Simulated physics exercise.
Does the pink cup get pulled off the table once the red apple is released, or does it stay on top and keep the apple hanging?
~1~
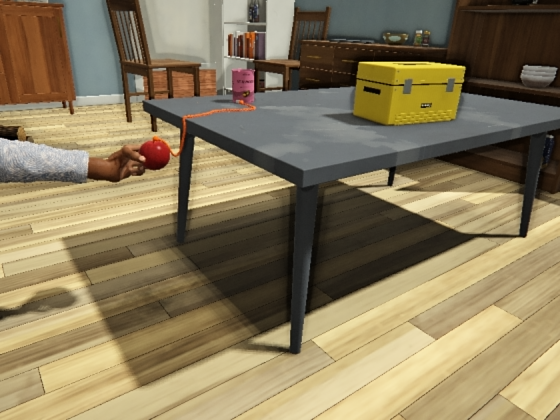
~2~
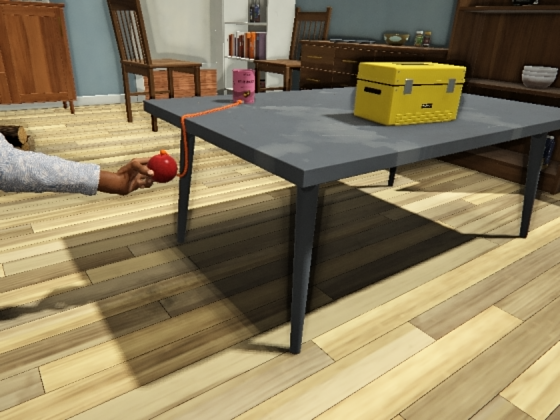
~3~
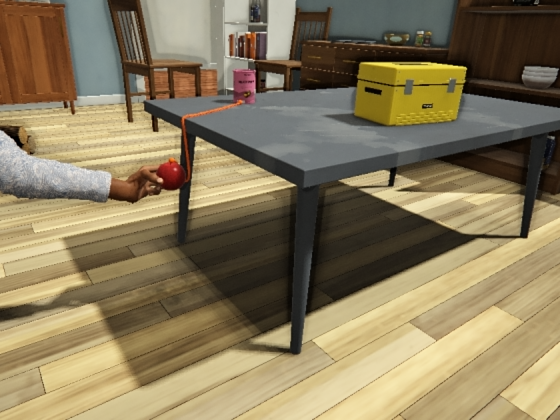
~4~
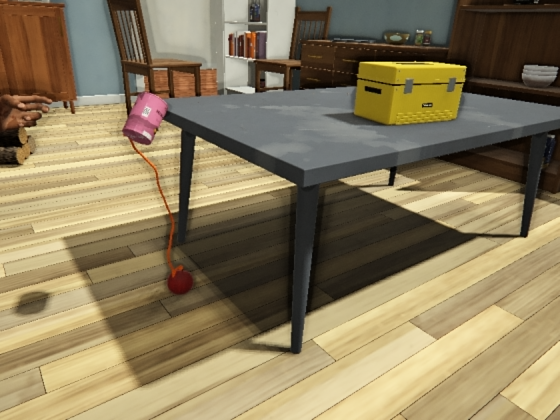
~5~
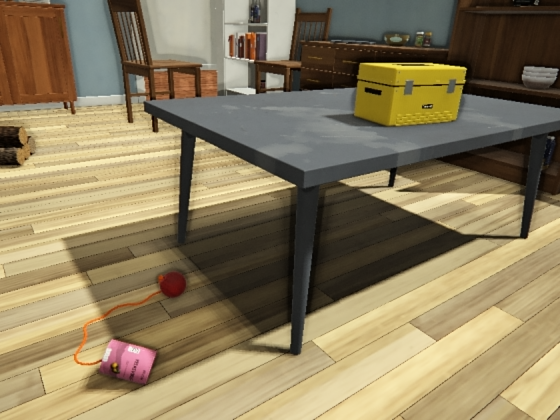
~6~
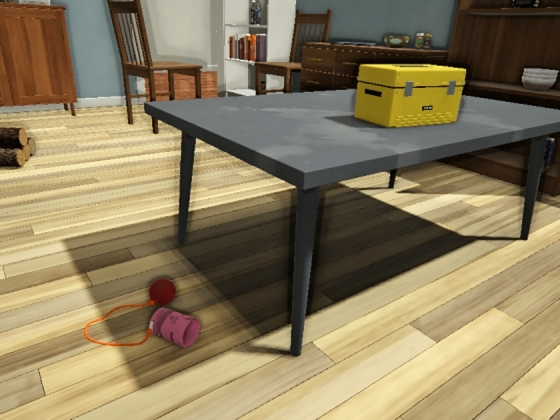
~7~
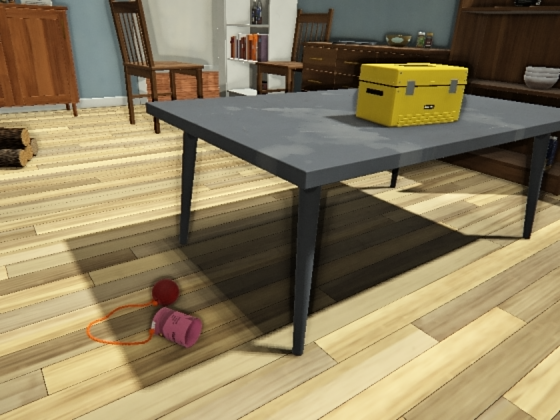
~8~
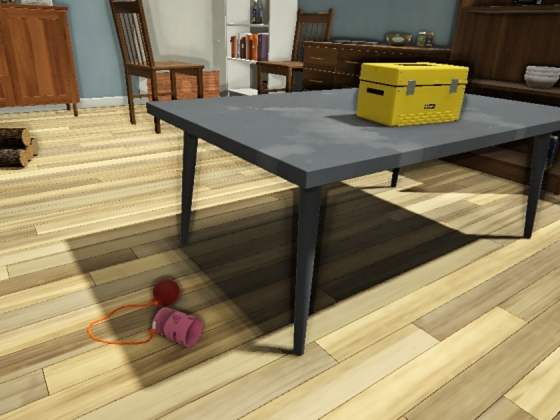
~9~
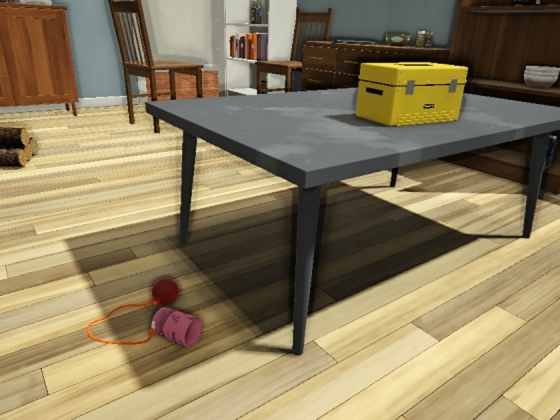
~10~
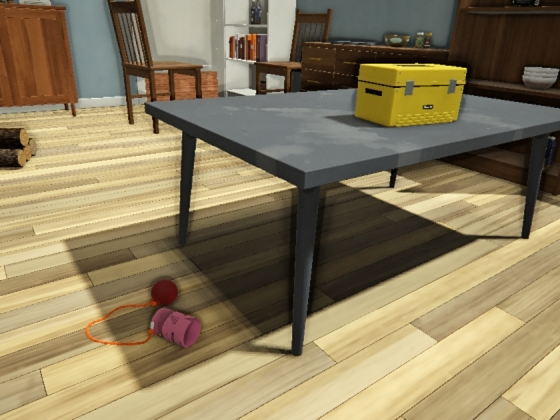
The pink cup gets pulled over the edge and ends up on the floor. The red apple reaches the floor as well.
At the start, a hand at the left holds a red apple beside a gray table, with an orange string running from it over the tabletop to a pink cup, while a yellow toolbox sits farther along. The hand moves the apple slightly right and down, close to the table edge. Then it lets go and draws back, and the apple drops as the cup tips over the edge after it. The cup falls to the floor and rolls a little on its side. At the end, apple, string and cup lie still on the floor, and the toolbox remains on the table.
